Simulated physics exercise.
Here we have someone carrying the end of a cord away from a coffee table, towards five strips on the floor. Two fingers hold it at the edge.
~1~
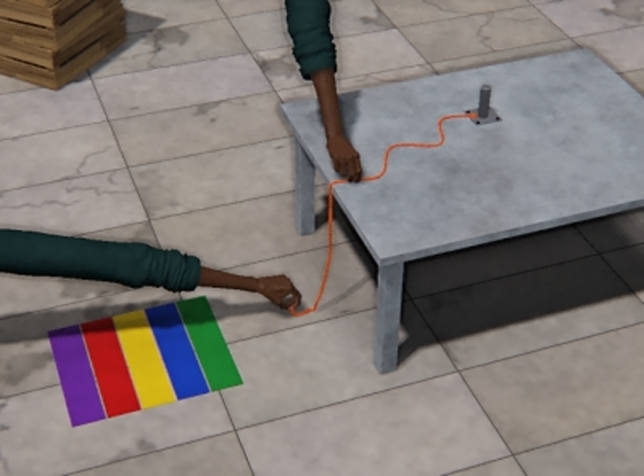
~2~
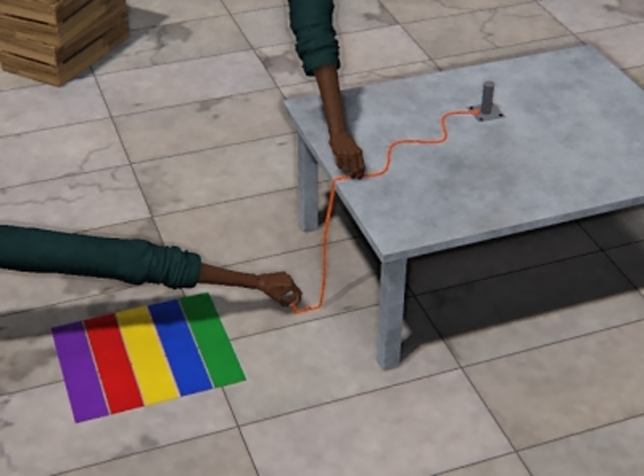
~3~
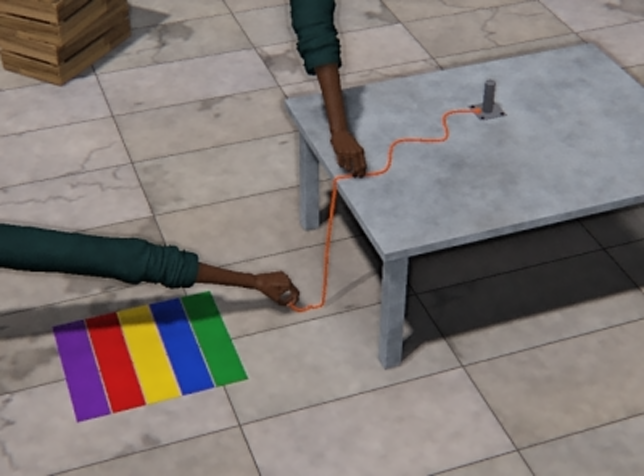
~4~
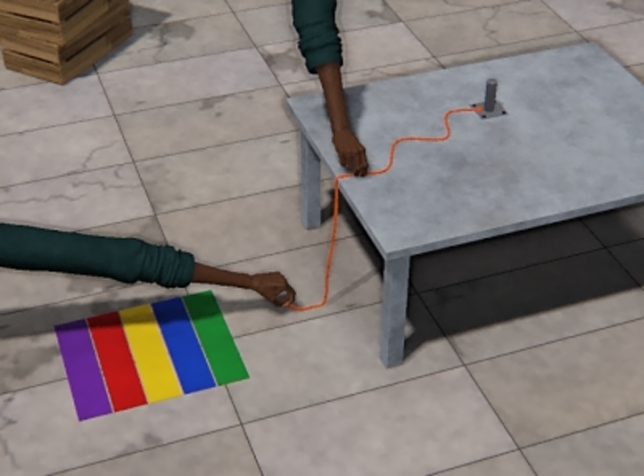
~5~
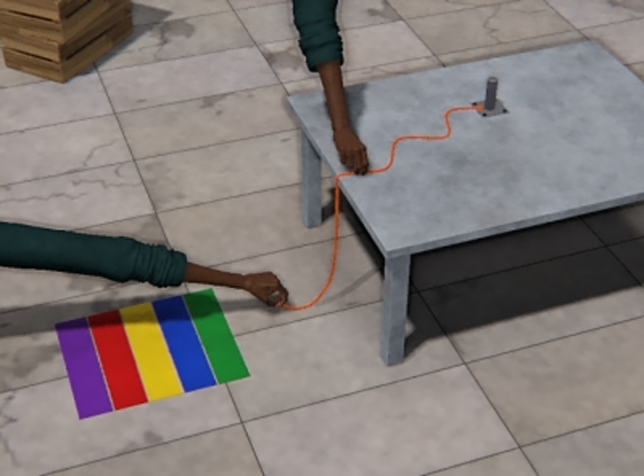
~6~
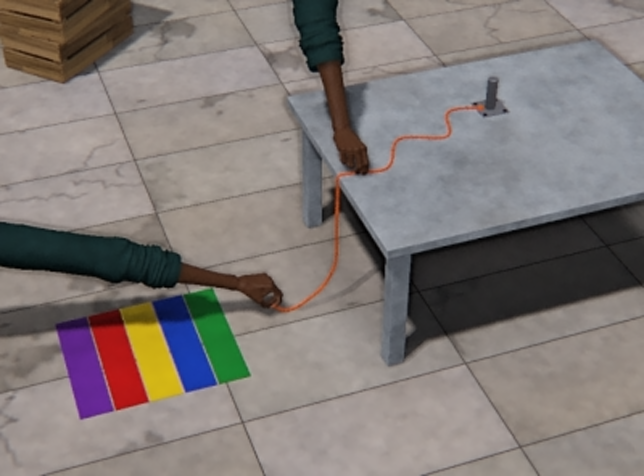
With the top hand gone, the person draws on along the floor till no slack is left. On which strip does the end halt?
It gets as far as the yellow strip.
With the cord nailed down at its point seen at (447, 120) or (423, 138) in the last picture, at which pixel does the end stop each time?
The places are (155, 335) and (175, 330).
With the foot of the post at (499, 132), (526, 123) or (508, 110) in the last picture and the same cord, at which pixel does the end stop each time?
About (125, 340), (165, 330) and (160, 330).
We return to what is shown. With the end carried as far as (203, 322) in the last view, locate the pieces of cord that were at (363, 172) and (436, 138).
The first at (323, 189), the second at (407, 137).
Soon after, end near (202, 322); over green.
After that, end near (165, 331); over blue.
At the stop, end near (143, 337); over yellow. The yellow one.
